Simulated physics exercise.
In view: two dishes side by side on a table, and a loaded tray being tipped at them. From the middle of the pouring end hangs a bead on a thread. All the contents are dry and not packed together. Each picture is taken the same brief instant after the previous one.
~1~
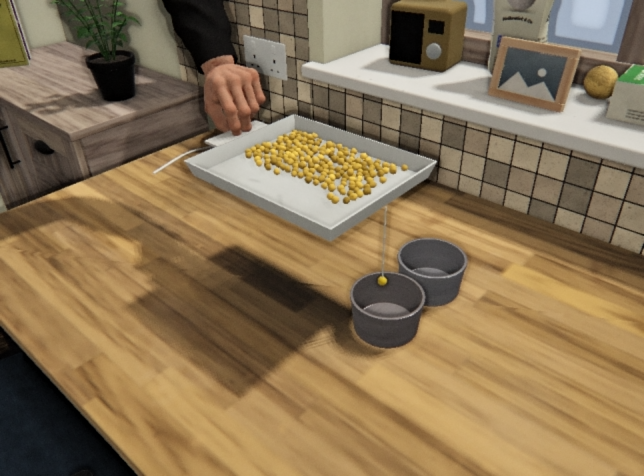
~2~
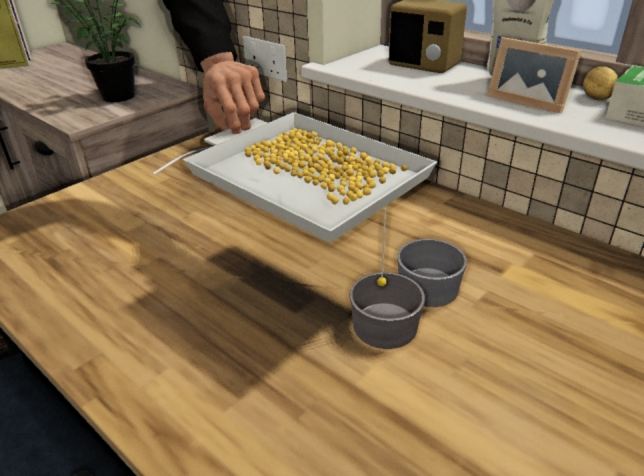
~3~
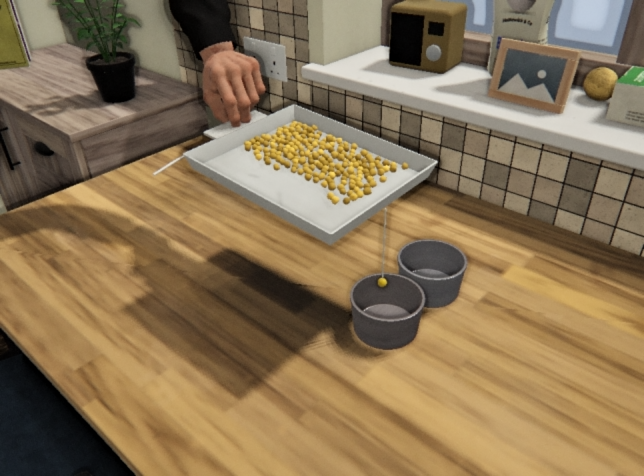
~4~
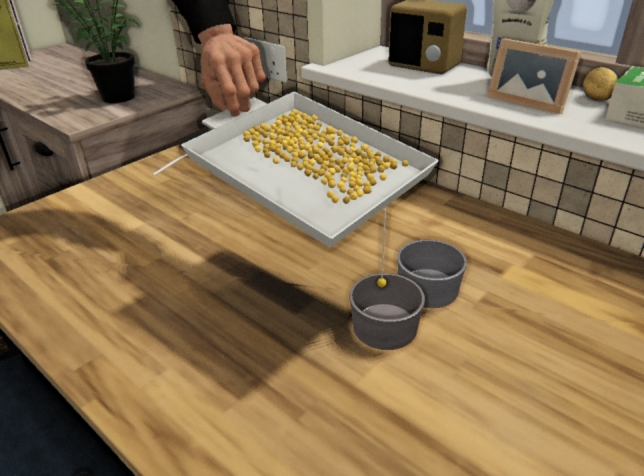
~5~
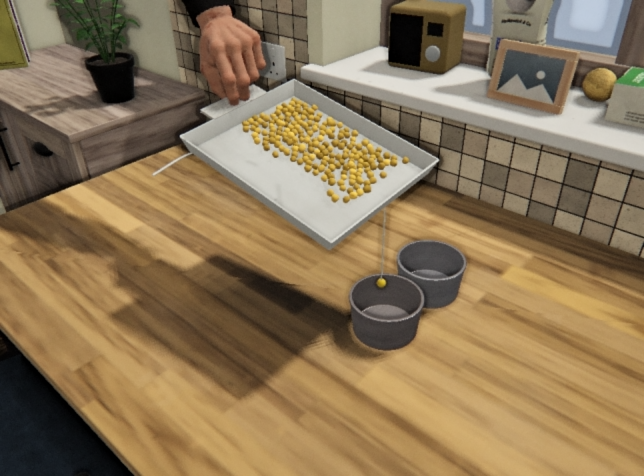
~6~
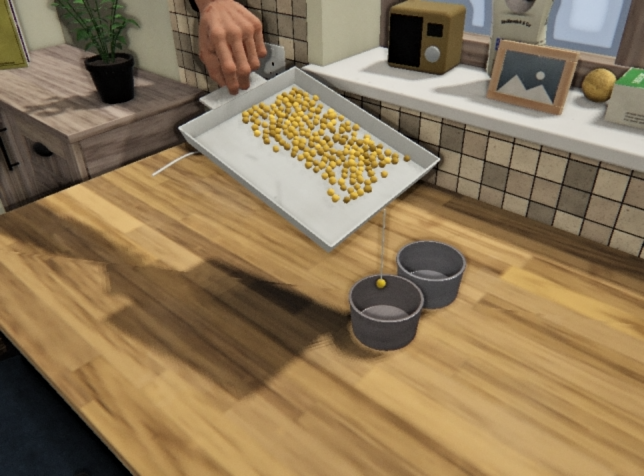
We see a hand raising the back of a pale tray of small yellow balls above two grey dishes on a wooden counter, tilting it gradually steeper and slightly toward its left front corner, while the balls barely shift on it.
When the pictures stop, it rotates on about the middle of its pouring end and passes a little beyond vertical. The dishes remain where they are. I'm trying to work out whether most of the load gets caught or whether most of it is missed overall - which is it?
Most of it gets missed.
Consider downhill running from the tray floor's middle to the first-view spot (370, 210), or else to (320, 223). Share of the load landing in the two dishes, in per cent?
In turn, 10 percent and then 0 percent.
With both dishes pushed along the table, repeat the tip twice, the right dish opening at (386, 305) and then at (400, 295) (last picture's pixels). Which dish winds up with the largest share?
In the first try it's the one on the left, and in the second it's the one on the left.
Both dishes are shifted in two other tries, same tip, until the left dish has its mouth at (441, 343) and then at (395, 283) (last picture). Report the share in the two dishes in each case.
Respectively 10 % and 0 %.
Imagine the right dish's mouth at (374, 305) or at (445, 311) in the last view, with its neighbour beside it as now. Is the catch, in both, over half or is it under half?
The pair would catch the greater share the first time and the lesser share the second time.
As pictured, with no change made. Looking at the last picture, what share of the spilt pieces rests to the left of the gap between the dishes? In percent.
I reckon around 80 per cent.
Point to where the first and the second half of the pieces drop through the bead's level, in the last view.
The first part at (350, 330); the rest at (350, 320).
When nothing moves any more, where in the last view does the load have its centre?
I'd put the middle somewhere around (356, 383).
Shortly afterwards, tray tipped steeply; all but a few on the tray; only a few outside both; a little in the air.
Next, tray tipped past a quarter turn; near two thirds on the tray; near a quarter outside both; near a quarter in the air.
Some moments later, tray tipped past a quarter turn; only a few in the left dish; all but a few outside both.
In the end, tray tipped past a quarter turn; only a few in the left dish; none at all in the right dish; all but a few outside both.
